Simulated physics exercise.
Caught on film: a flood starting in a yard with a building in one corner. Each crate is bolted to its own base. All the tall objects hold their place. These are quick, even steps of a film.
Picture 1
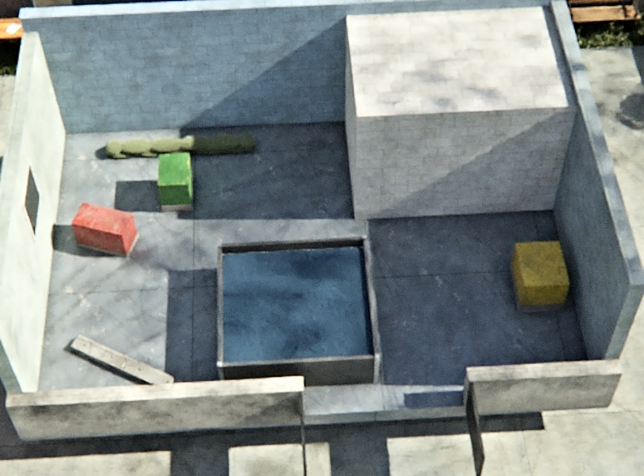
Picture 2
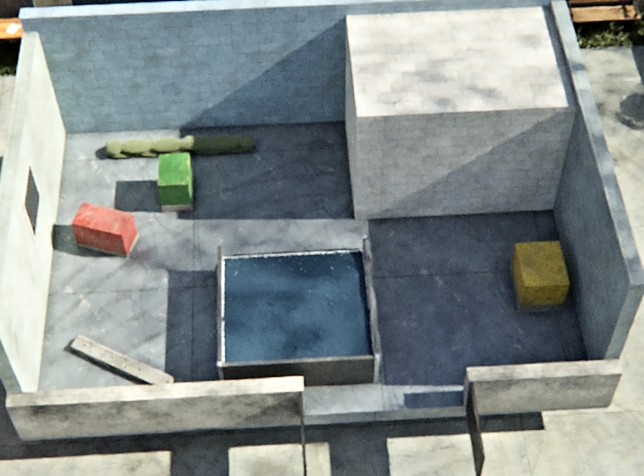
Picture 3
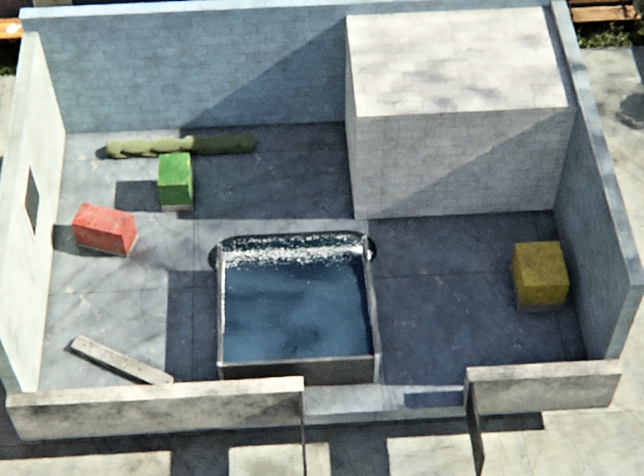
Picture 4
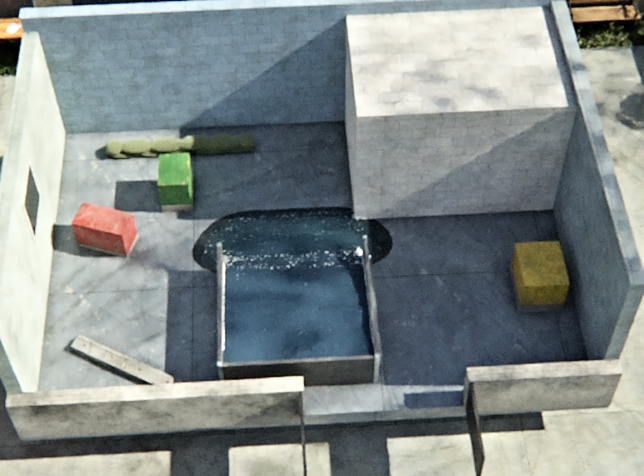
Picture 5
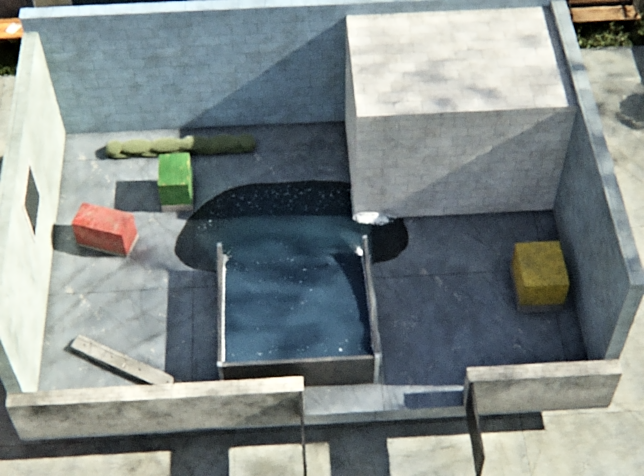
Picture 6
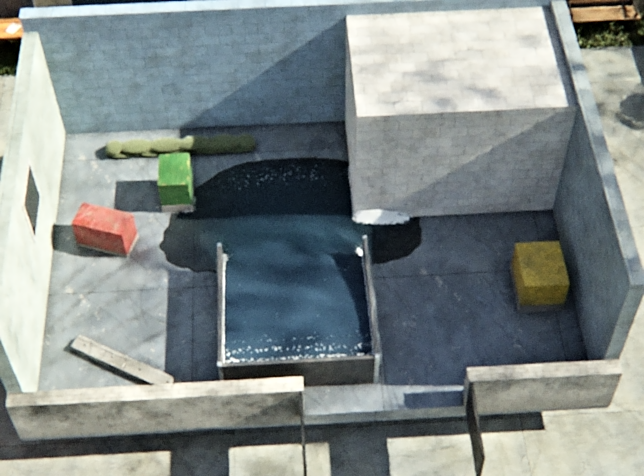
Water pouring from the far side of an open tank in a walled yard, spreading dark across the floor past a large block.
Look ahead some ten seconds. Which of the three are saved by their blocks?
In the end: The green crate gets wet; the red crate gets wet; the yellow crate stays dry.
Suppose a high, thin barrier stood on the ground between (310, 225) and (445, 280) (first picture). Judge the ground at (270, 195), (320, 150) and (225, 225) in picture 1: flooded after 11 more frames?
In that order: Under water, covered, awash.
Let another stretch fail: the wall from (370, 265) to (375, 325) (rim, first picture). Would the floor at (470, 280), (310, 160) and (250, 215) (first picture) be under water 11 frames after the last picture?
In turn: Covered, not flooded, dry.
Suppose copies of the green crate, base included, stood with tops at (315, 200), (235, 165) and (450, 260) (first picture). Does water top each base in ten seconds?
In that order: Is soaked, takes water, stays dry.
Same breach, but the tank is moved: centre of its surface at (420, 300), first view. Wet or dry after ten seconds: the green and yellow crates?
Then: Green ends up wet, yellow is wetted.
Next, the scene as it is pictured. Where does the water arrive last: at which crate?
I say the yellow-painted one.
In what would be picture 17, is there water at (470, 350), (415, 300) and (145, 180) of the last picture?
One after the other: Clear, free of water, awash.
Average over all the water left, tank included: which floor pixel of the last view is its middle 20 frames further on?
Roughly at (263, 210).
A moment on, water covers 30 % of the floor; the green crate water round its plinth, the red crate water round its plinth, the yellow crate not reached.
Next, water covers 45 % of the floor; the green crate water round its plinth, the red crate water round its plinth, the yellow crate water round its plinth.
Then, water covers 55 % of the floor; the green crate water round its plinth, the red crate water round its plinth, the yellow crate water round its plinth.
Later, water covers 85 % of the floor; the green crate water round its plinth, the red crate water round its plinth, the yellow crate water round its plinth.
In the end, water covers 95 % of the floor; the green crate was topped, the red crate was topped, the yellow crate stayed above the water.
